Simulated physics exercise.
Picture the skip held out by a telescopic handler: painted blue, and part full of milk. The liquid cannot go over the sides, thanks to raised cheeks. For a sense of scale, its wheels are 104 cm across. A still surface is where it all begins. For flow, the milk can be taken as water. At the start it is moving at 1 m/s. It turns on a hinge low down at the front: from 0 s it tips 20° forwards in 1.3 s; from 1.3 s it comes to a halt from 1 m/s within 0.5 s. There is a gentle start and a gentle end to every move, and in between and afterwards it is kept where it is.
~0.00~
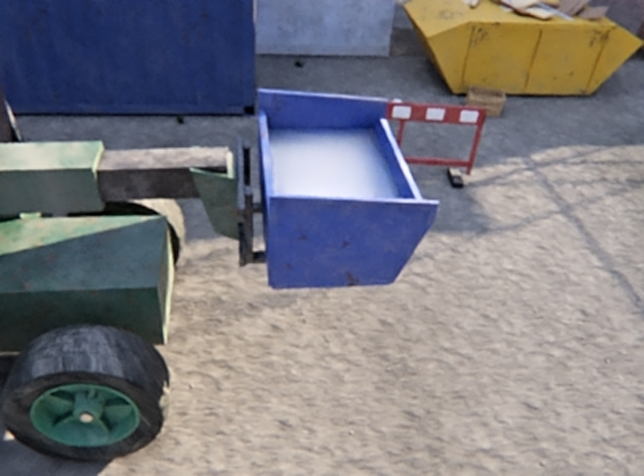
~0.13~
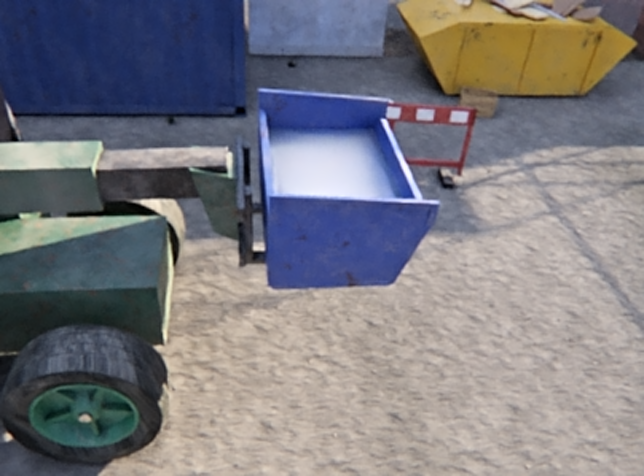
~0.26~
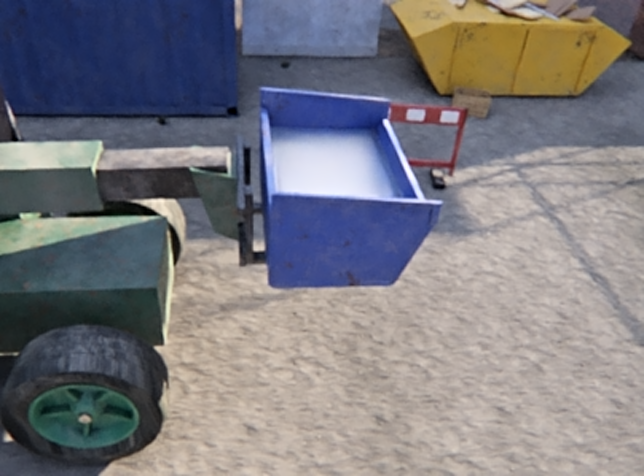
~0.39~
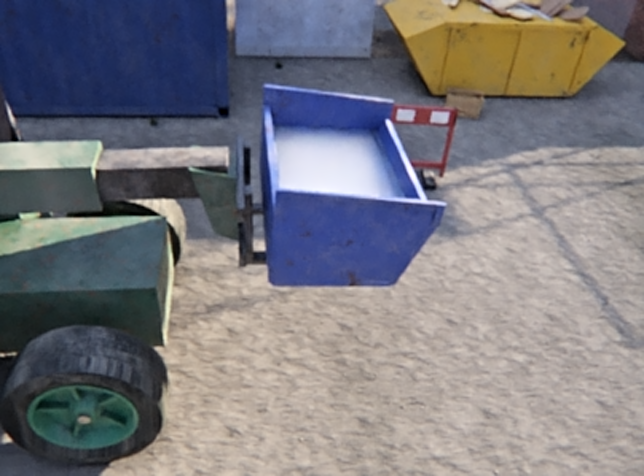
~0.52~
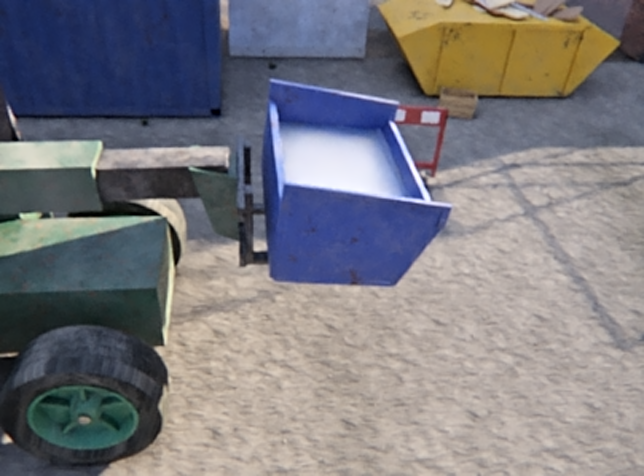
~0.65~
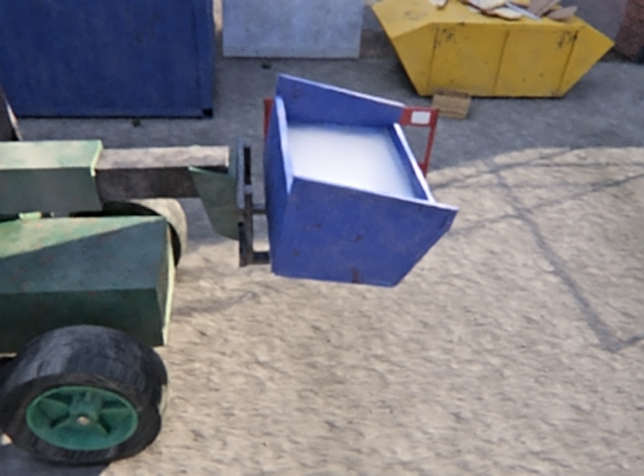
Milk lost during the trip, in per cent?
35 %.
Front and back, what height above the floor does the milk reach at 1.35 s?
About 46 cm at the front, 16 cm at the back.
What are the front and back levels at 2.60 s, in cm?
Some 30 cm in front and some 22 cm behind.
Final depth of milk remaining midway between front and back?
I'd say some 22 cm at the middle.
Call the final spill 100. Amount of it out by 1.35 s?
Roughly 30 per cent.
Then, 1.35 s in, the skip is at 20° forwards, the surface stands 16 cm at the back and 45 cm at the front; 10 per cent has gone, over the front.
Then, 1.95 s in, the skip is at 20° forwards, the surface stands 6 cm at the back and 43 cm at the front; 27 per cent has gone, over the front.
Then, 2.60 s in, the skip is at 20° forwards, the surface stands 22 cm at the back and 31 cm at the front; 31 per cent has gone, over the front.
Then, 4.68 s in, 35 per cent has gone, over the front, 151 of 436 litres.
